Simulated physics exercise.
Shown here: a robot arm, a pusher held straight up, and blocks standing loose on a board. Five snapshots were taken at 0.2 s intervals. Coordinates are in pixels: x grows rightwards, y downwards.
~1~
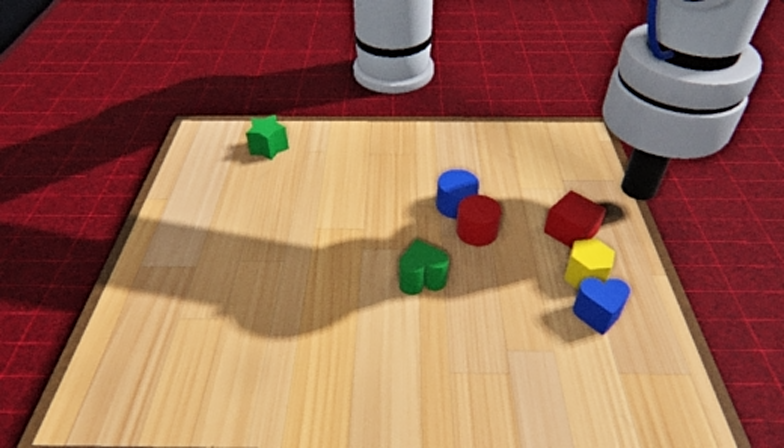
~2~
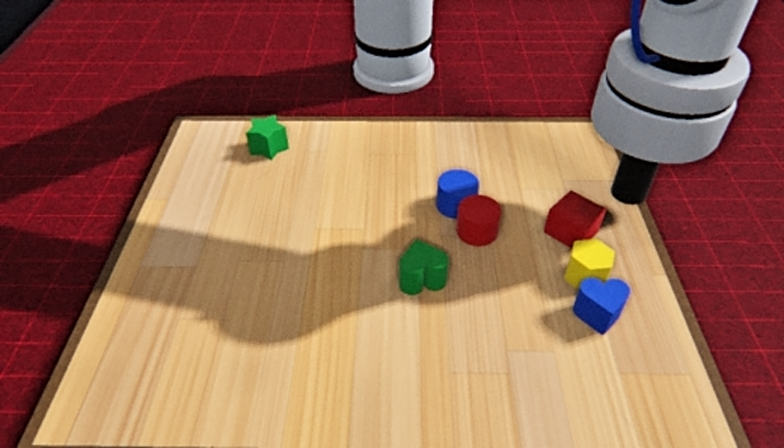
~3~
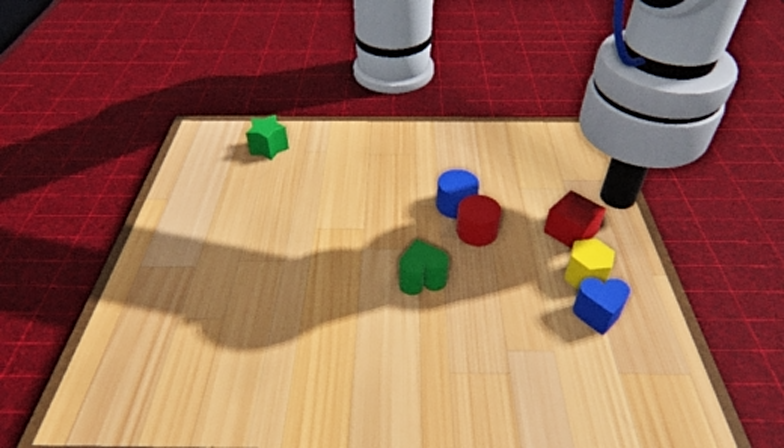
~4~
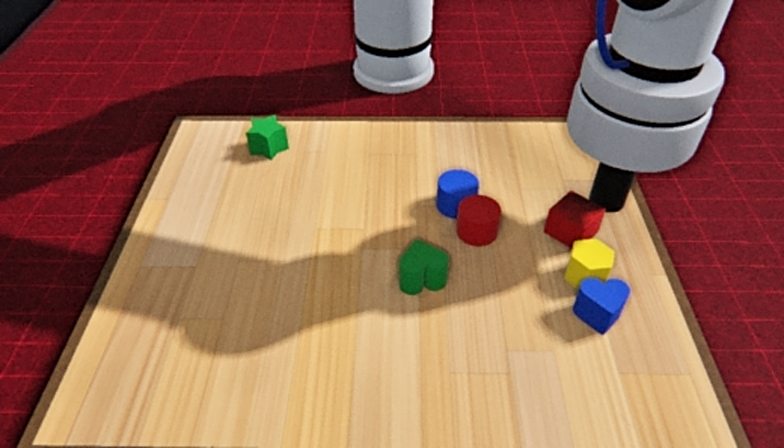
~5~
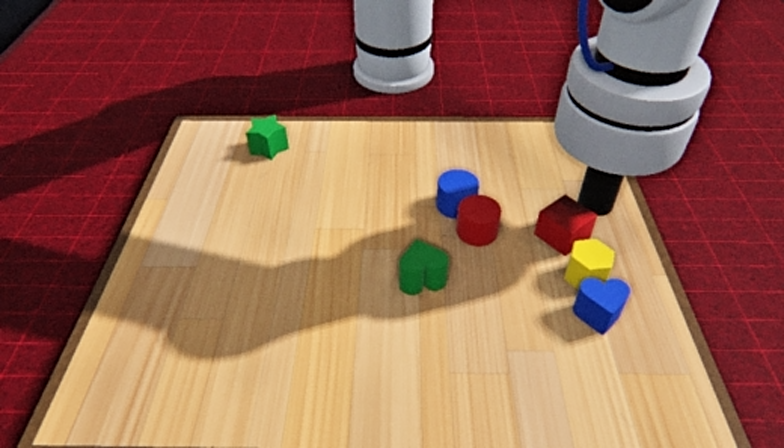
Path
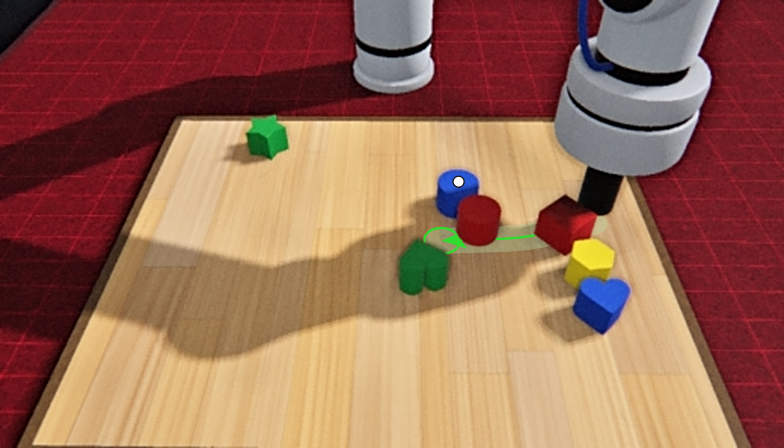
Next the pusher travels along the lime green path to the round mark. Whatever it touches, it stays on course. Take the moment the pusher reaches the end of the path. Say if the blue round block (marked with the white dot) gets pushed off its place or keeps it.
At the end of the path, the blue round block has moved off its old spot.
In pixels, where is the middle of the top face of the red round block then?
The spot you're after is about (413, 199) in the image.
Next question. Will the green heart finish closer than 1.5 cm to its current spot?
Yes, I think so.
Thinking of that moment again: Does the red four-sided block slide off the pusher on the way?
Yes, that is what happens.
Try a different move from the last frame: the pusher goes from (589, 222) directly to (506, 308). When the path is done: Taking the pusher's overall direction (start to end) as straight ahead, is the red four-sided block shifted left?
No, I don't think so.
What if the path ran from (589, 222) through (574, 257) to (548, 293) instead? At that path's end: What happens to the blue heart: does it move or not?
It gets moved.
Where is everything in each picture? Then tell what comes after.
The first picture shows pusher's lower end at (638, 190); green heart at (423, 257); blue round block at (459, 182); red round block at (480, 208); red four-sided block at (578, 208).
The second picture shows pusher at (628, 194); blocks still.
The third picture shows pusher at (617, 198); blocks still.
The fourth picture shows pusher at (606, 202); blocks still.
The fifth picture shows pusher at (595, 205); green heart at (423, 257); blue round block at (459, 182); red round block at (480, 208); red four-sided block at (569, 212).
Drawn move, from (589, 222) by way of (520, 237) to (442, 240); the dot is on the blue round block.
On the path given first. One third of the way, pusher at (548, 217); red four-sided block at (525, 229).
Two thirds of the way, pusher at (496, 222); blue round block at (452, 179); red round block at (459, 207); red four-sided block at (499, 244), turned 45° anticlockwise.
At the end, pusher at (443, 224); green heart still; blue round block at (450, 178); red round block at (413, 199); red four-sided block at (497, 245), turned 50° anticlockwise.
